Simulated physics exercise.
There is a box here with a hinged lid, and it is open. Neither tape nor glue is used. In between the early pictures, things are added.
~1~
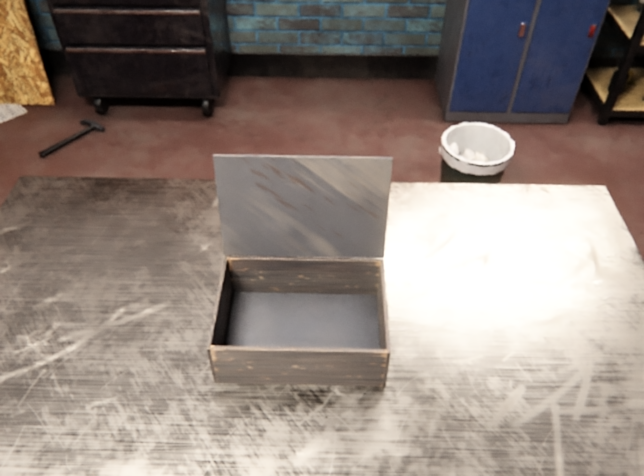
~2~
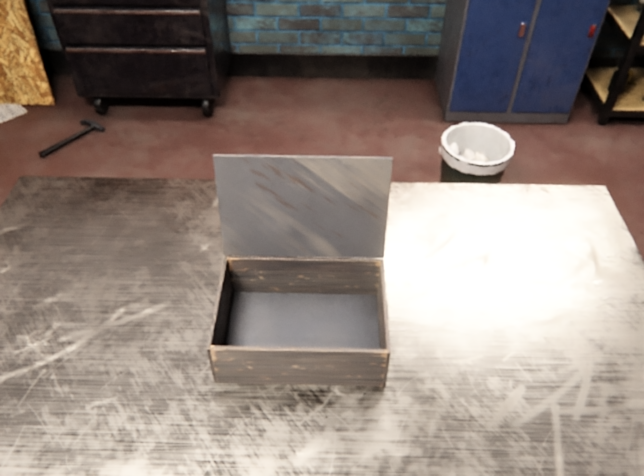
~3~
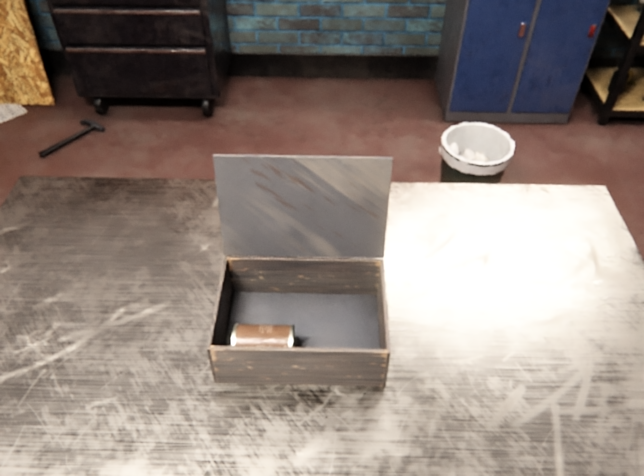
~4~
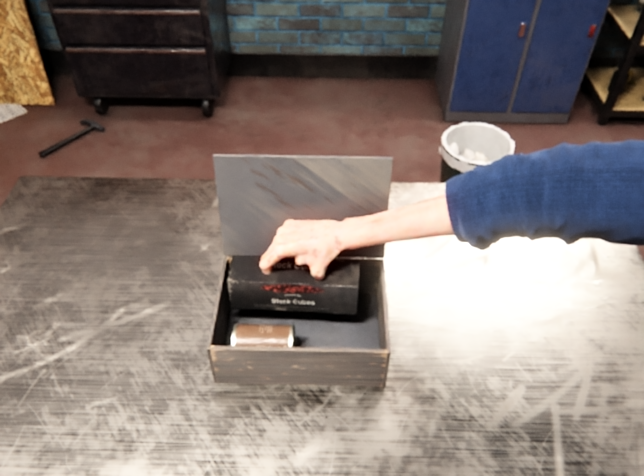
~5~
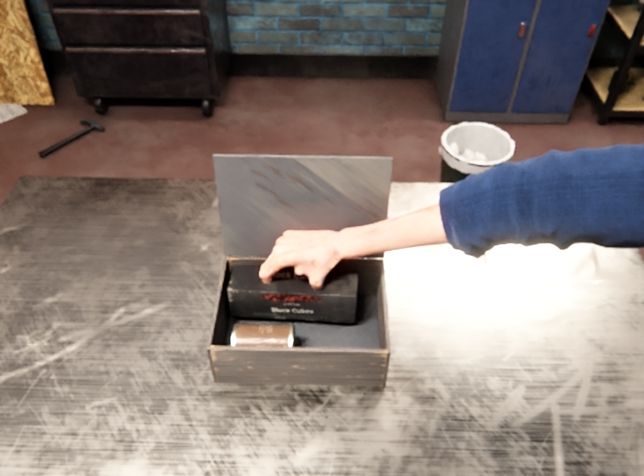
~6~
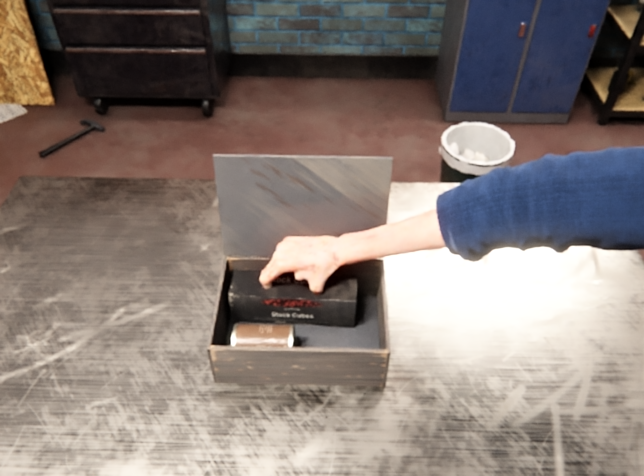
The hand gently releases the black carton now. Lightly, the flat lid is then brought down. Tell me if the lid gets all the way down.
It does.
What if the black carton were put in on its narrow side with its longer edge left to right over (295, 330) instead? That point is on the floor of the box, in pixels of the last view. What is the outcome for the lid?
Once it's packed that way, the lid settles all the way.
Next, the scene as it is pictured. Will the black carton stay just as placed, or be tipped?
By the end the black carton has kept its angle.
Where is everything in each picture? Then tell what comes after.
The last thing is not in view yet, in the first frame.
The last thing is not in view yet, in the second frame.
The last thing is not in view yet, in the third frame.
Still above its spot; black carton (295, 285), in the fourth frame.
Still above its spot; black carton (294, 294), in the fifth frame.
Put in, still held; black carton (294, 299), in the sixth frame.
Then, 1.40 s after the last picture, lid 72° above the rim.
Then, 2.00 s after the last picture, lid 27° above the rim.
At rest, lid shut; both in place. Seen from the same camera at the end, black carton near (294, 299).
